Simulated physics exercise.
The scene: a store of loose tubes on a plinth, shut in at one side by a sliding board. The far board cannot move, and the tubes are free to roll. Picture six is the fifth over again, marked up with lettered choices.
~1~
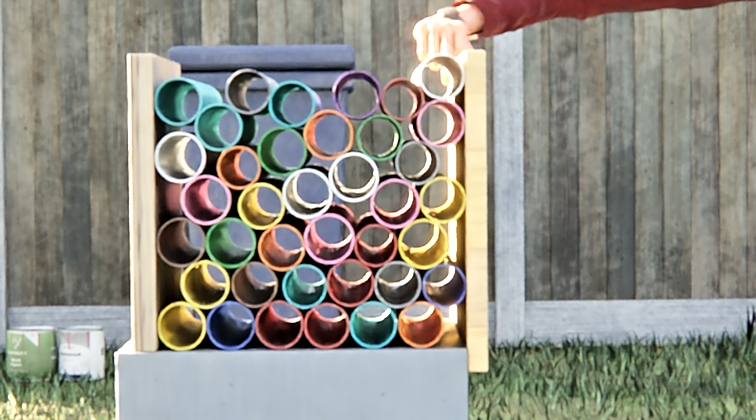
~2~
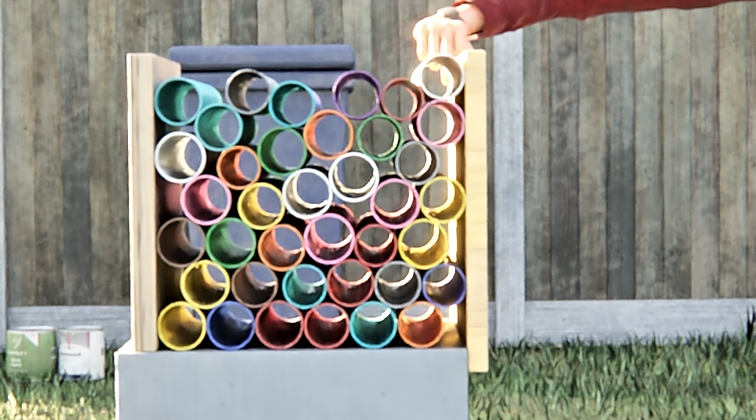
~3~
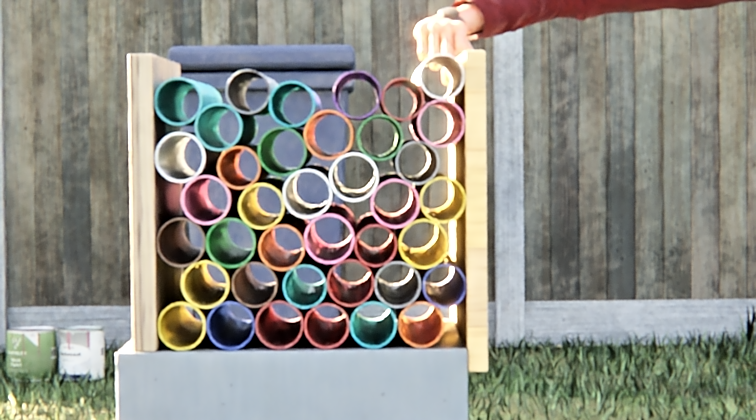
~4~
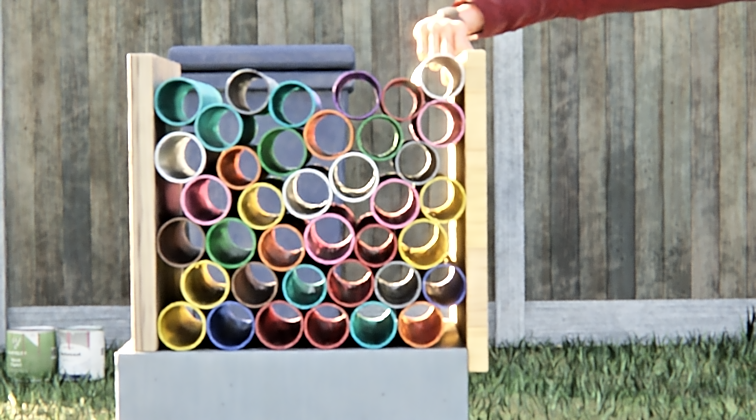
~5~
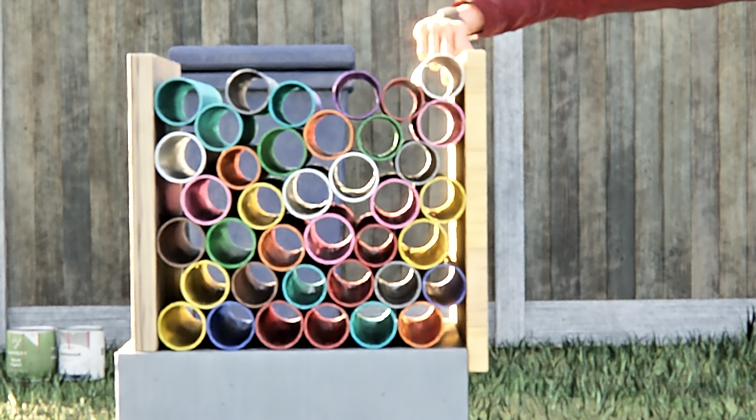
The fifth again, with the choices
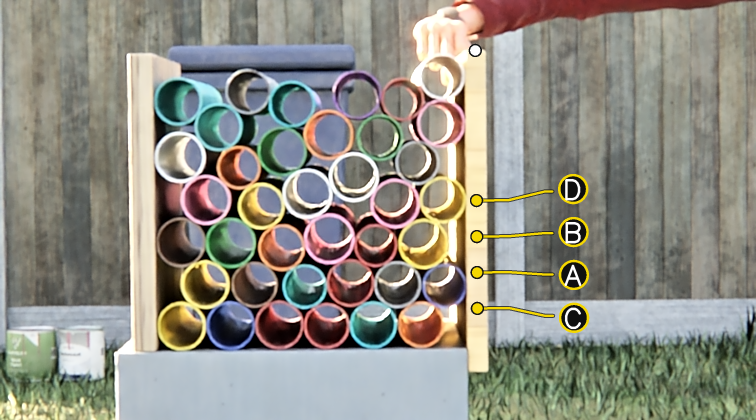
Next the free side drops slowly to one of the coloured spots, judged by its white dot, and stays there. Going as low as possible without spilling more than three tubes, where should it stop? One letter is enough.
The answer is mark D.
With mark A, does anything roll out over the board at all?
At A: Yes.
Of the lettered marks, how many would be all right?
One of them.
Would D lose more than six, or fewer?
At D, fewer than six.
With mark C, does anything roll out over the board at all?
At C: Yes.
On the marked copy, A at (477, 273); B at (477, 237); C at (478, 308); D at (477, 200); the white dot at (476, 50).
With D. Early on, top of the board (465, 120).
Further on, top of the board (466, 198).
At the end, top of the board (466, 200), three out over the board.
As for the rest, A more than three out over the board; B more than three out over the board; C more than three out over the board.
